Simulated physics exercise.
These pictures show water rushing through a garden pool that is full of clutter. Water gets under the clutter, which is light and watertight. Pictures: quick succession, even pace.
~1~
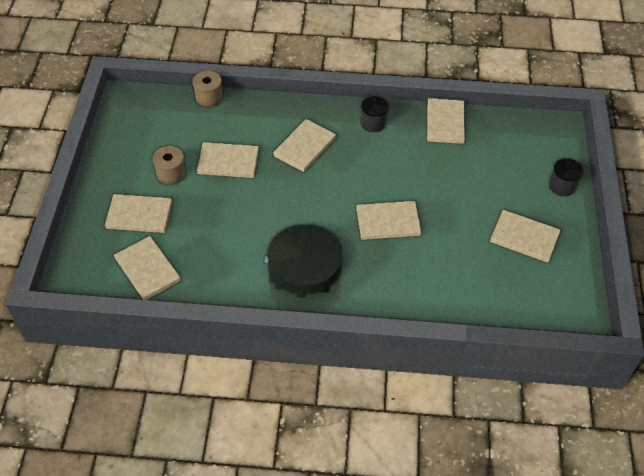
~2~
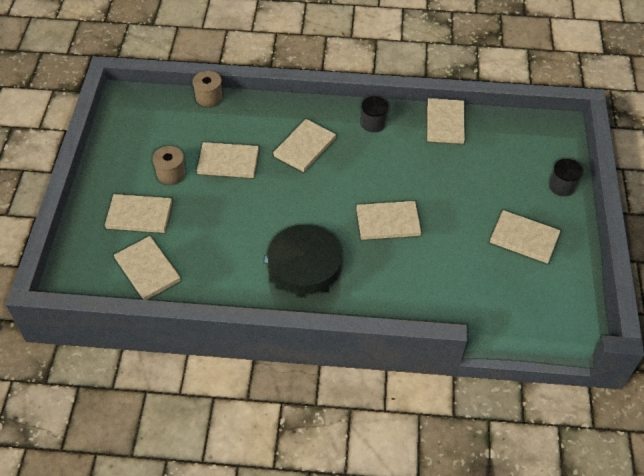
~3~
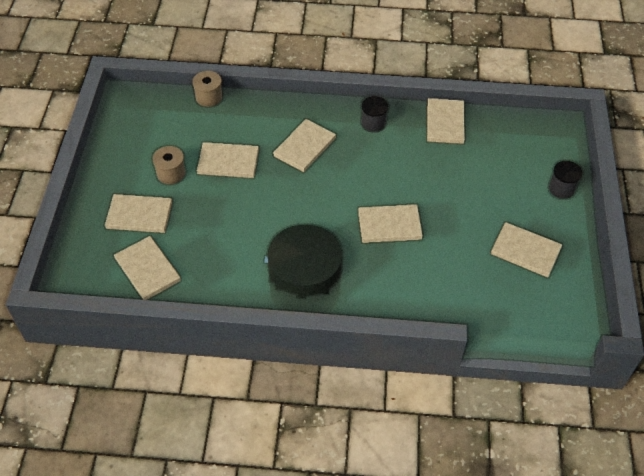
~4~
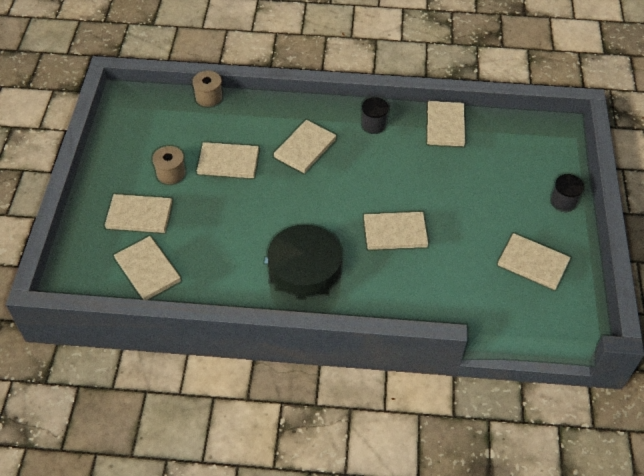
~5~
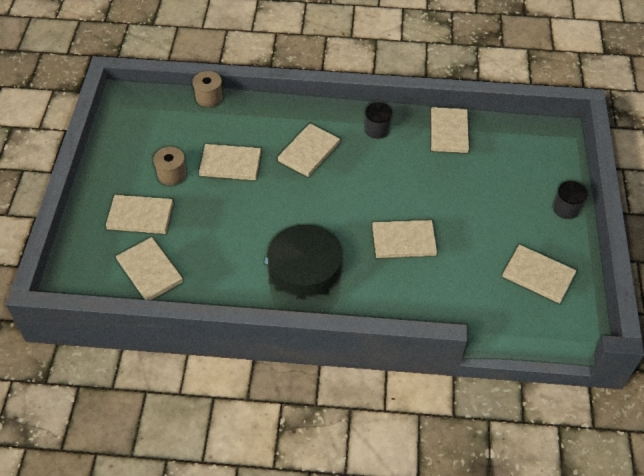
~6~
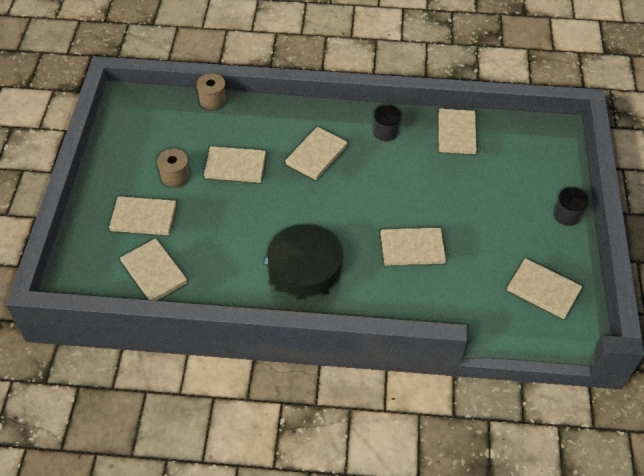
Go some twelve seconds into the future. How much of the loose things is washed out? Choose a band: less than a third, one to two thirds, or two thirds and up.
Less than a third.
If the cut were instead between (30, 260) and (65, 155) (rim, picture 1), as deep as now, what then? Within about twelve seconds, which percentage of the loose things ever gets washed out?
Share reached: 40 %.
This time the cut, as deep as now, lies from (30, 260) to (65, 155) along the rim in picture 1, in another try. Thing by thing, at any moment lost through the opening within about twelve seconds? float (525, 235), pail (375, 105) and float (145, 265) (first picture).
Ordered result: Retained / retained / exited.
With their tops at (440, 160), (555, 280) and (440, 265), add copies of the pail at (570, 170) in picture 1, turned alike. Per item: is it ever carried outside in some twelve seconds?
Escapes; escapes; escapes.
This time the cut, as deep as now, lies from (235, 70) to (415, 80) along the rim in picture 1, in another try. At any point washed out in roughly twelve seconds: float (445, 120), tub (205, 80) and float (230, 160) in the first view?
Taking each in turn, I'd say carried off, carried off and carried off.
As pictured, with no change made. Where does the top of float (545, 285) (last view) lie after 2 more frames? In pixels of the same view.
Close to (557, 314).
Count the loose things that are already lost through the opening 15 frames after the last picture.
Tally: 2.
A moment on, 0 of 11 are out; 11 afloat.
Next, 1 of 11 are out; 10 afloat.
Later, 2 of 11 are out; 9 afloat.
In the end, 3 of 11 are out; 8 afloat.
